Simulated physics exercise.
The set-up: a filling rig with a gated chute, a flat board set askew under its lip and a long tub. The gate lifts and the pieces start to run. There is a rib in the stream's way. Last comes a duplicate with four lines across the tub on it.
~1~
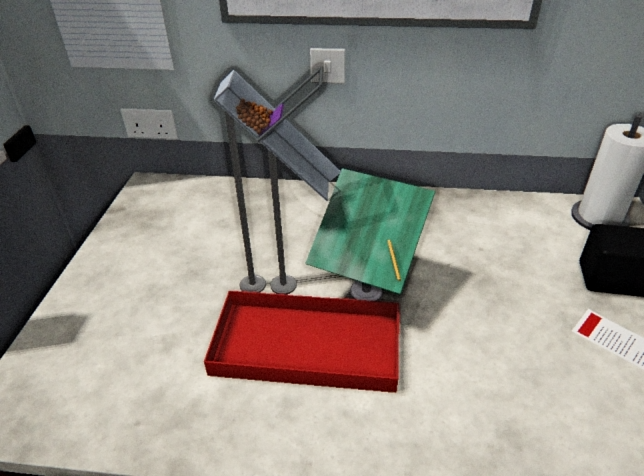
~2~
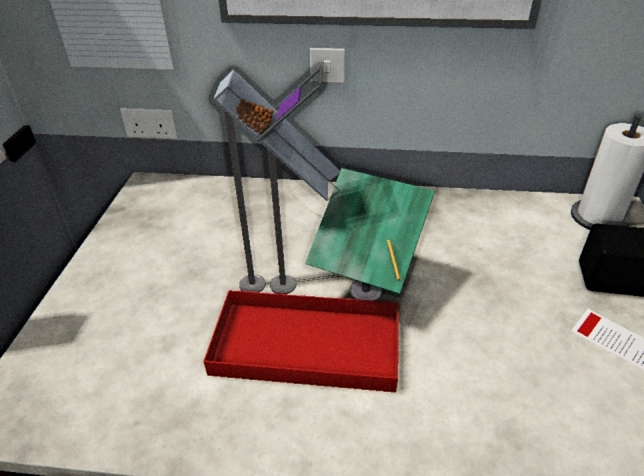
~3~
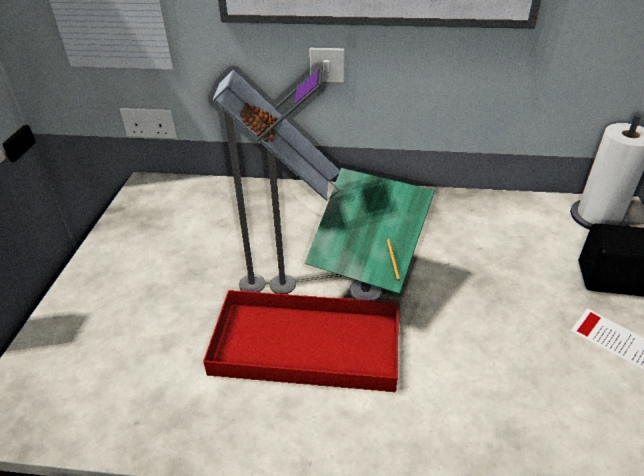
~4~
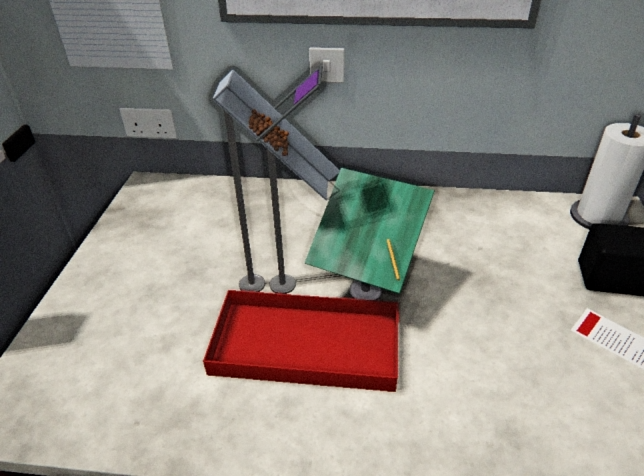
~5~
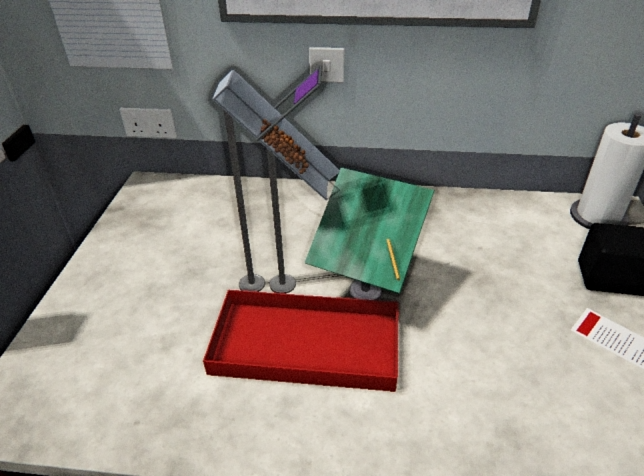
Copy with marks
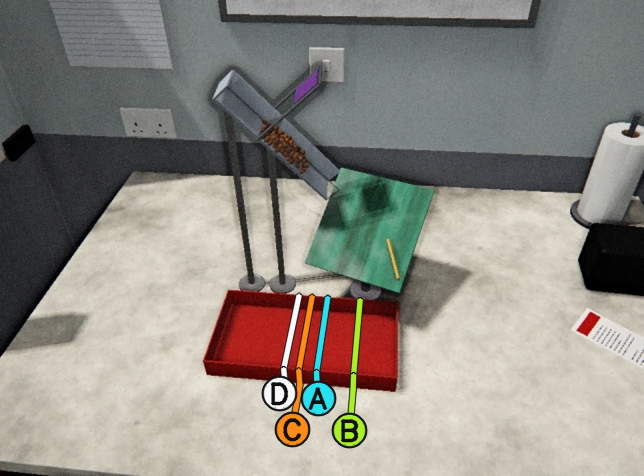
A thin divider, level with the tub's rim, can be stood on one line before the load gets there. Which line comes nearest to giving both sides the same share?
Line B.
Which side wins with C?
The right side.
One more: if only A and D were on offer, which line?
A.
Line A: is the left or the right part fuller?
More lands on the right.
On the marked copy, line A crosses the front rim at (316, 370); line B crosses the front rim at (353, 374); line C crosses the front rim at (298, 369); line D crosses the front rim at (283, 368).
If A is chosen, of what is caught, close to a quarter on the left of the divider, the bulk on the right.
If B is chosen, of what is caught, close to half on the left of the divider, close to half on the right.
If C is chosen, of what is caught, a small share on the left of the divider, the bulk on the right.
If D is chosen, of what is caught, only a few on the left of the divider, all but a few on the right.
